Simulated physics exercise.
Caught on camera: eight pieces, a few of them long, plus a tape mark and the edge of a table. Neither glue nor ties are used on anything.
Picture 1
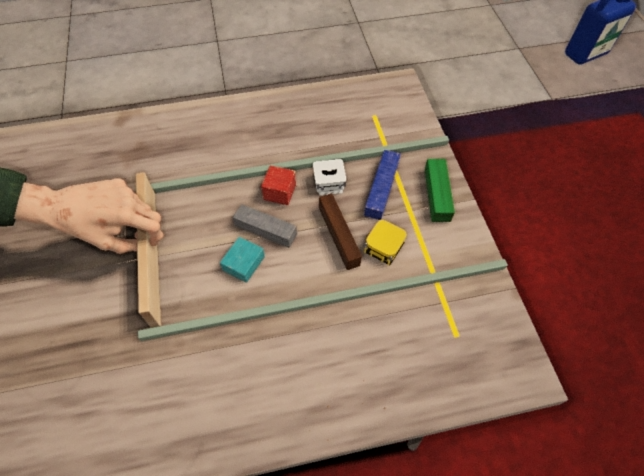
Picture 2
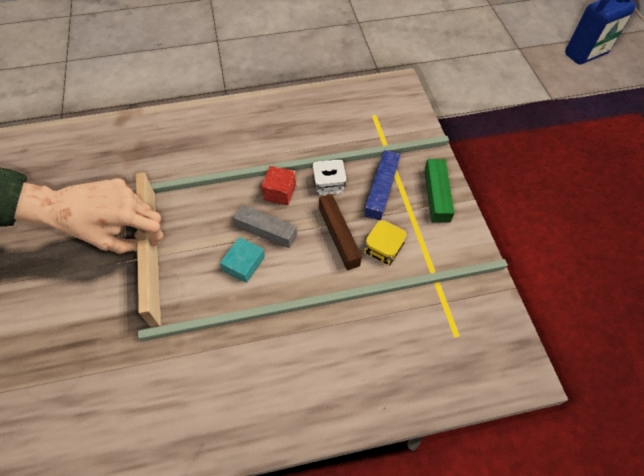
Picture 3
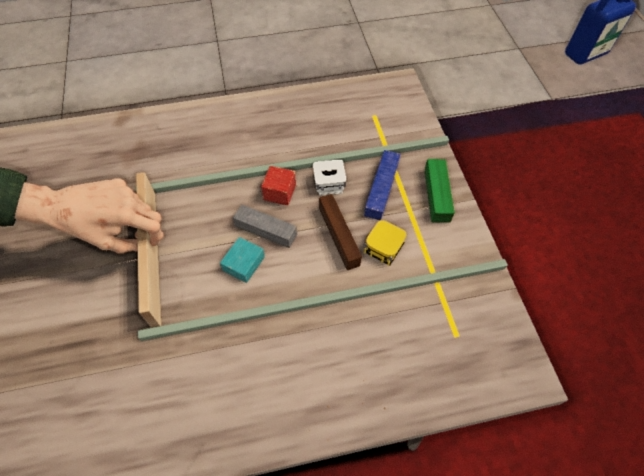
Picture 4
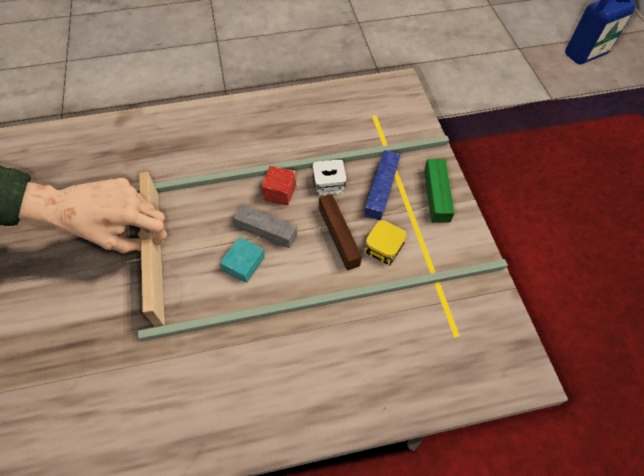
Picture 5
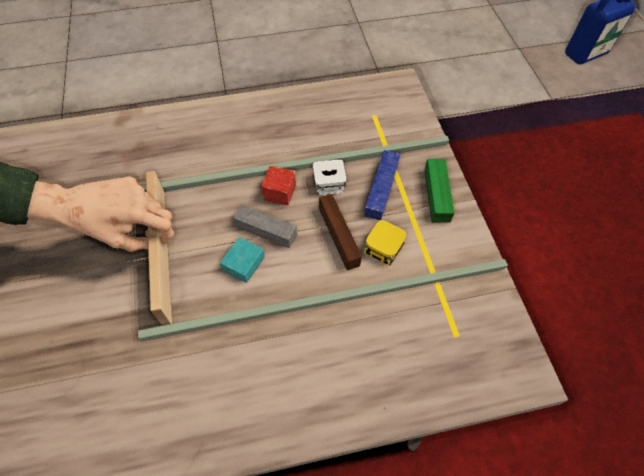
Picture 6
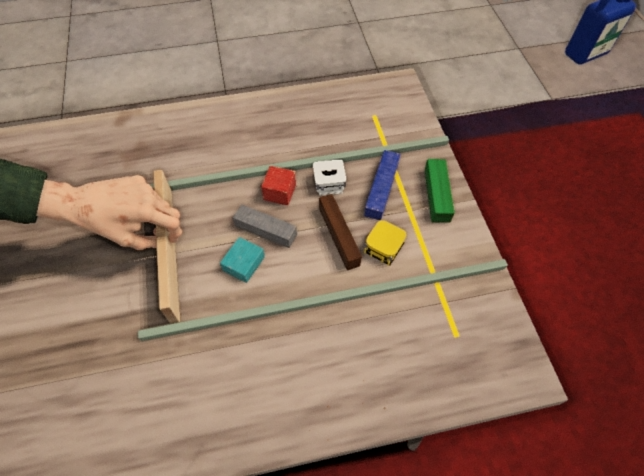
The footage shows a hand holding a wooden board upright behind scattered coloured blocks and sticks on a table, between two green rails; it stays nearly still, then slides the board slightly right, while the pieces remain unmoved.
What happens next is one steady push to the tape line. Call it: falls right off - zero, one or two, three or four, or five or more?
Call: One or two.
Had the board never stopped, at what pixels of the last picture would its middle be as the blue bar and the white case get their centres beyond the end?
Middle: Roughly (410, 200); roughly (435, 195).
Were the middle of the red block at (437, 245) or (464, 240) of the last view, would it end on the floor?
Lab note - red block, try one ends off, try two ends off.
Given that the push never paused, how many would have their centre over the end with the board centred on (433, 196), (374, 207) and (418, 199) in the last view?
Per position: 4 / 0 / 3.
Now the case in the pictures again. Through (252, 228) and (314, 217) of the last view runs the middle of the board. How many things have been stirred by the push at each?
I make it 2 at the first spot and 7 at the other.
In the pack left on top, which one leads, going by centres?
Blue bar.
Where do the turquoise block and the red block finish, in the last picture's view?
The turquoise block ends at (442, 231) and the red block at (406, 158).
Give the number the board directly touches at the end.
It touches 3.
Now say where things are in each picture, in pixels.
In the first frame, green stick (439, 190); blue bar (383, 184); yellow case (385, 243); board (148, 247); tape (410, 211).
In the second frame, blue bar (383, 184); white case (329, 178).
In the third frame, yellow case (385, 243); brown stick (339, 231).
In the fourth frame, green stick (439, 190); red block (279, 186).
In the fifth frame, blue bar (383, 184); board (159, 245).
In the sixth frame, green stick (439, 190); blue bar (383, 184); yellow case (385, 243); board (167, 243); tape (410, 211).
A little later, none off yet; green stick at rest near (439, 190); blue bar at rest near (383, 184); yellow case at rest near (385, 243).
When it is over, the number that fall off is one or two; down, yellow case and green stick.
